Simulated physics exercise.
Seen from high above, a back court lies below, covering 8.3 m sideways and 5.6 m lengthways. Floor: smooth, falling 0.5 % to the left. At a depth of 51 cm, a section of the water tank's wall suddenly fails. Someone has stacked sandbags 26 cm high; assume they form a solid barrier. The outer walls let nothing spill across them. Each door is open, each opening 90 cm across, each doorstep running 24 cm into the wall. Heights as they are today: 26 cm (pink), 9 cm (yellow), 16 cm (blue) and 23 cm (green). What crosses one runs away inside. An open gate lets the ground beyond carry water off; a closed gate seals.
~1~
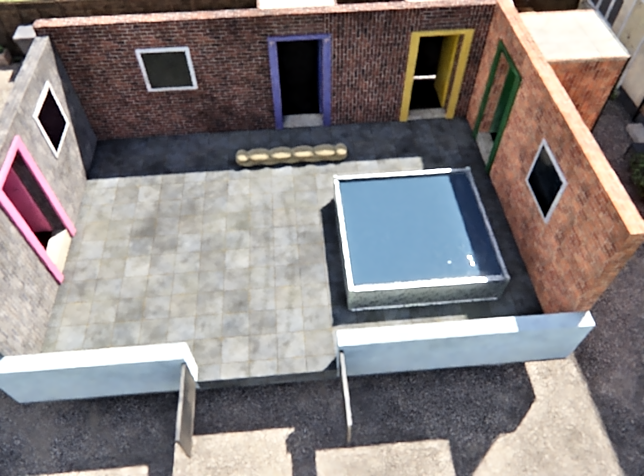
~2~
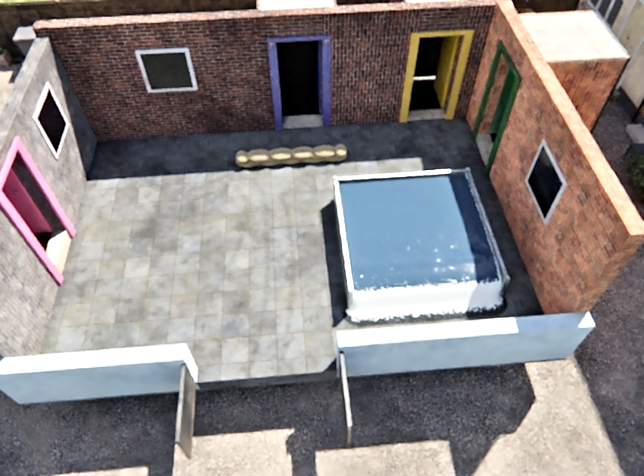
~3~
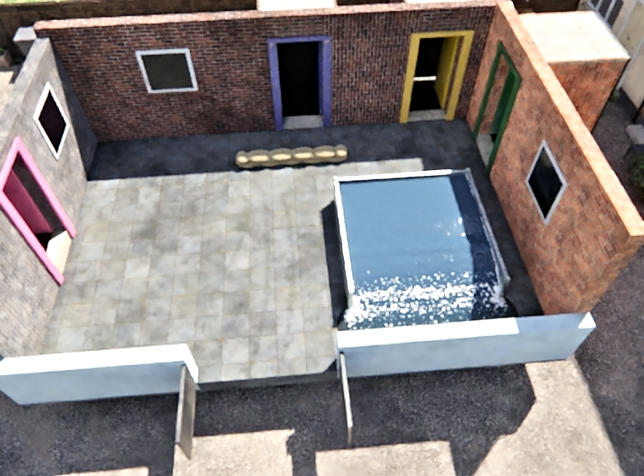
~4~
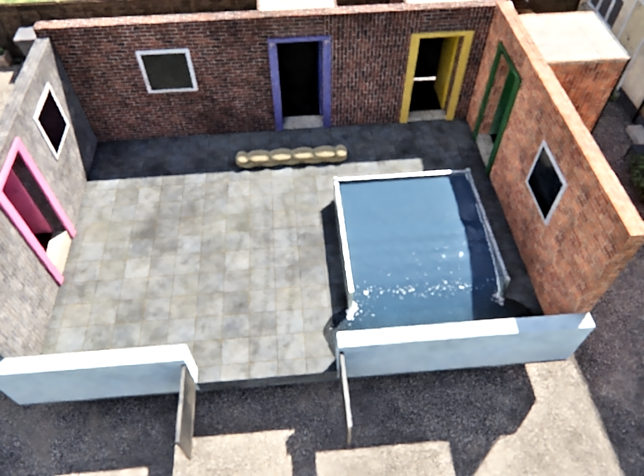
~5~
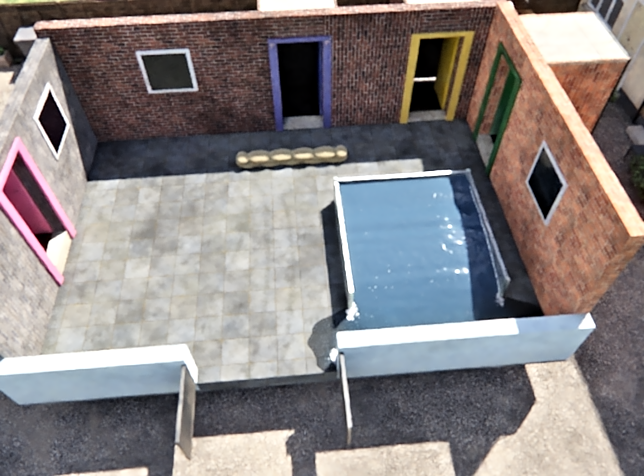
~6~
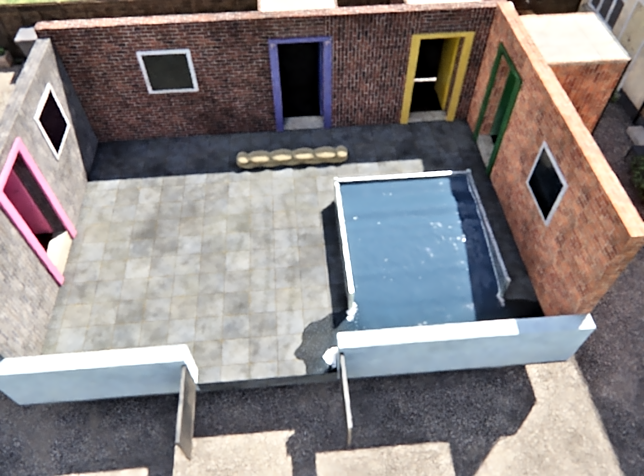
A walled back court paved in grey slabs lies below, seen from high above by a camera that stays still. Brick walls hold blue, yellow and green doorways, a pink one stands at left, sandbags lie near the back wall, and a pale-rimmed tank of blue water fills the right side. The tank's near side gives way in white foam, and water spills toward the low front wall, spreading slightly left as the glittering surface calms.
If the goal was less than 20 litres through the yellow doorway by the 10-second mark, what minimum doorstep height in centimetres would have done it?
A doorstep of about 16 cm would have done it.
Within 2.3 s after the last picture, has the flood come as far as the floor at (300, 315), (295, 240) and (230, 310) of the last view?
First wet through, second bone-dry, third wet through.
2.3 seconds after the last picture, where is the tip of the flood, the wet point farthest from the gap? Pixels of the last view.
Near pixel (46, 381).
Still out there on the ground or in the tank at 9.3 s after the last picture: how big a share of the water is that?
I'd estimate some 84 in a hundred.
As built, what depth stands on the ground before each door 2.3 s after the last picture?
Centimetres: Pink = 0, yellow = 0, blue = 0, green = 10.
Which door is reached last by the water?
Blue, last of all.
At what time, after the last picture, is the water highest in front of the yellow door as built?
3.5 s.
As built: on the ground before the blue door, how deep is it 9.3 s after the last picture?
Depth: Near 2.5 cm.
Then, 0.7 s after the last picture water covers 10 % of the floor, deepest (46 cm) near (554, 340); it has not reached the yellow door.
Then, 2.3 s after the last picture water covers 40 % of the floor, deepest (32 cm) near (543, 340); it has not reached the yellow door.
Then, 9.3 s after the last picture water covers 85 % of the floor, deepest (14 cm) near (469, 124); 12 cm at the yellow door, 84 litres in over its 9 cm doorstep.
At the yellow door as built, the water peaked near 18 cm, 3.5 s after the last picture.
Run again over the same 10 s with other heights there, 29 litres in over 14 cm, 8 litres over 19 cm. The limit of 20 litres is kept from about 16 cm up.
